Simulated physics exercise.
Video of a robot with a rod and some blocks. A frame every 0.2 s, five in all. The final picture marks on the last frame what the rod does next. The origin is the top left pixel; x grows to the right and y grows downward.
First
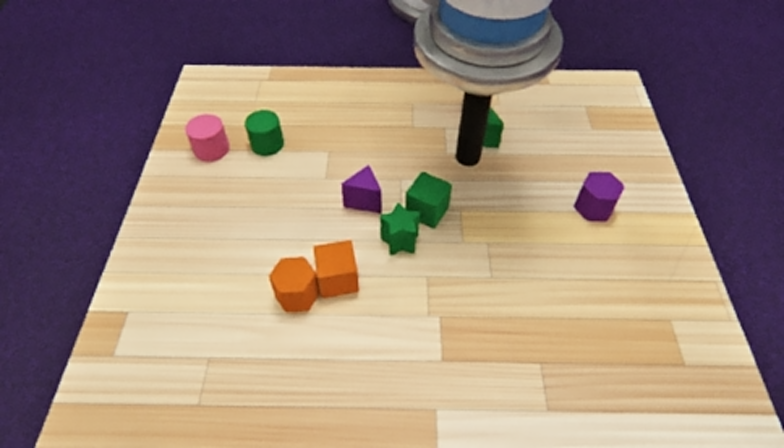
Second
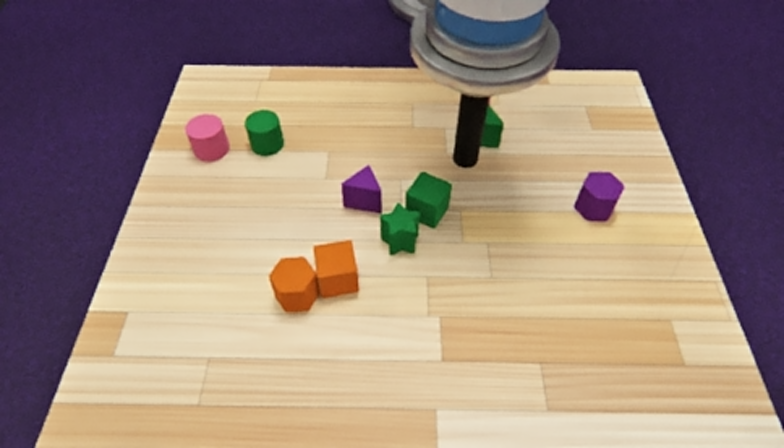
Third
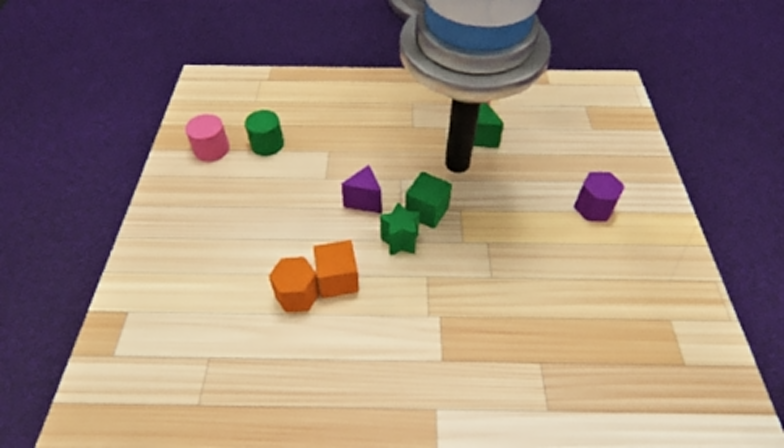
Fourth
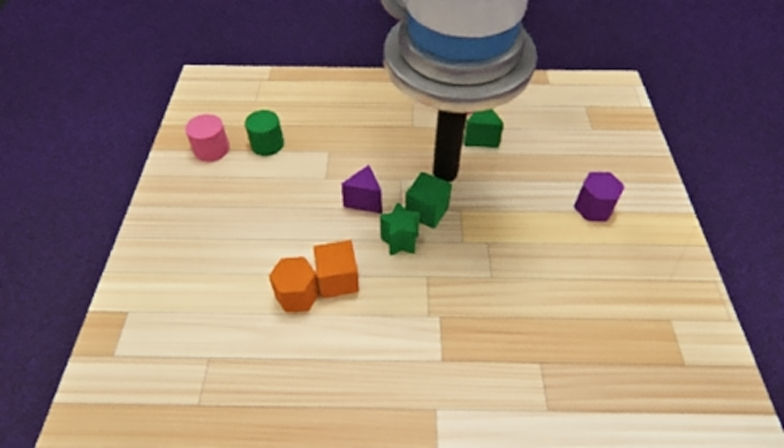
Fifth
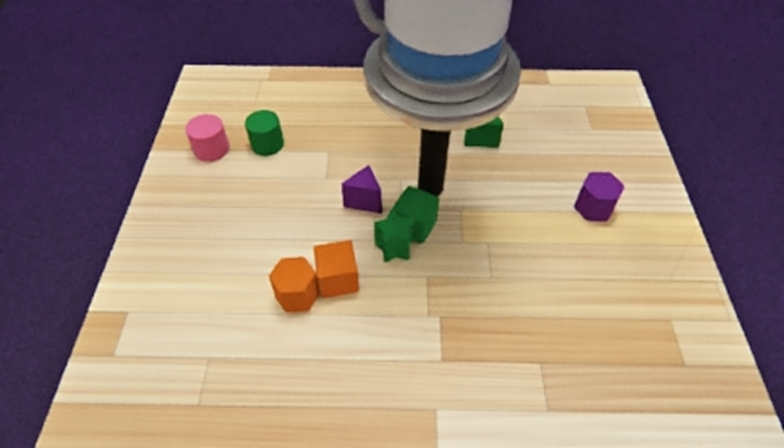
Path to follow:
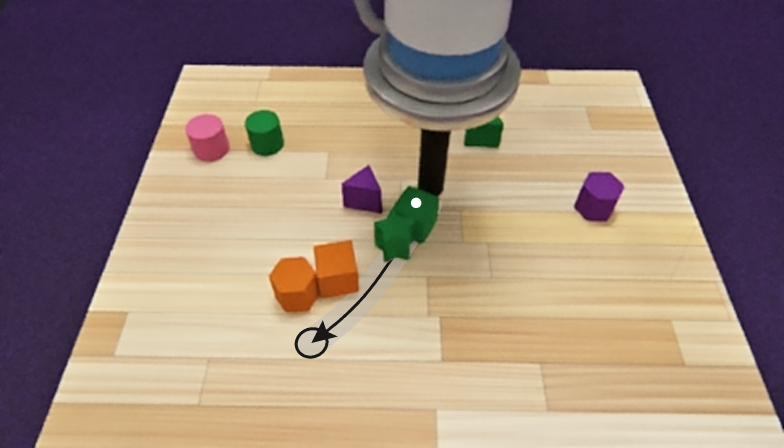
The video shows a robot's black rod moving down and left across a wooden board of coloured blocks, first through open space, then nudging the green square block and the green star slightly while the other blocks stay still.
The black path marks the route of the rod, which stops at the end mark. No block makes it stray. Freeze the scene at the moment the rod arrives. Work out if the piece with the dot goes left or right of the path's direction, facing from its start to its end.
Measured against the direction from start to end, the piece with the dot shifts toward the left-hand side.
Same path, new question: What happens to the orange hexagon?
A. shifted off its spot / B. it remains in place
A (shifted off its spot)
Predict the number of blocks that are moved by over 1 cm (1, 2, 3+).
The push will move three blocks or more.
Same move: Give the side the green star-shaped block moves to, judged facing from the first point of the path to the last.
That's a shift to the left.
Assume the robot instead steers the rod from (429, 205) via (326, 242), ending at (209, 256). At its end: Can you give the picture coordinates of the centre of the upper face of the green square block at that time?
It will likely be found at (372, 232).
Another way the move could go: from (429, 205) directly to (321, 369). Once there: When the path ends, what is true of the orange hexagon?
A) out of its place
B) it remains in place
(A)
Drawn move, from (429, 205) by way of (383, 272) to (312, 343); the dot is on the green square block.
On the path given first. One third of the way, rod (399, 234); orange hexagon (271, 283), turned 20° clockwise; orange square block (313, 274); green star-shaped block (354, 274); green square block (381, 250).
Two thirds of the way, rod (362, 283); orange hexagon (259, 285), turned 40° clockwise; orange square block (301, 288), turned 15° clockwise; green star-shaped block (325, 340); green square block (344, 306).
At the end, rod (308, 329); orange hexagon (247, 281), turned 65° clockwise; orange square block (284, 299), turned 55° clockwise; green star-shaped block (298, 403), turned 35° anticlockwise; green square block (302, 359), turned 35° anticlockwise.
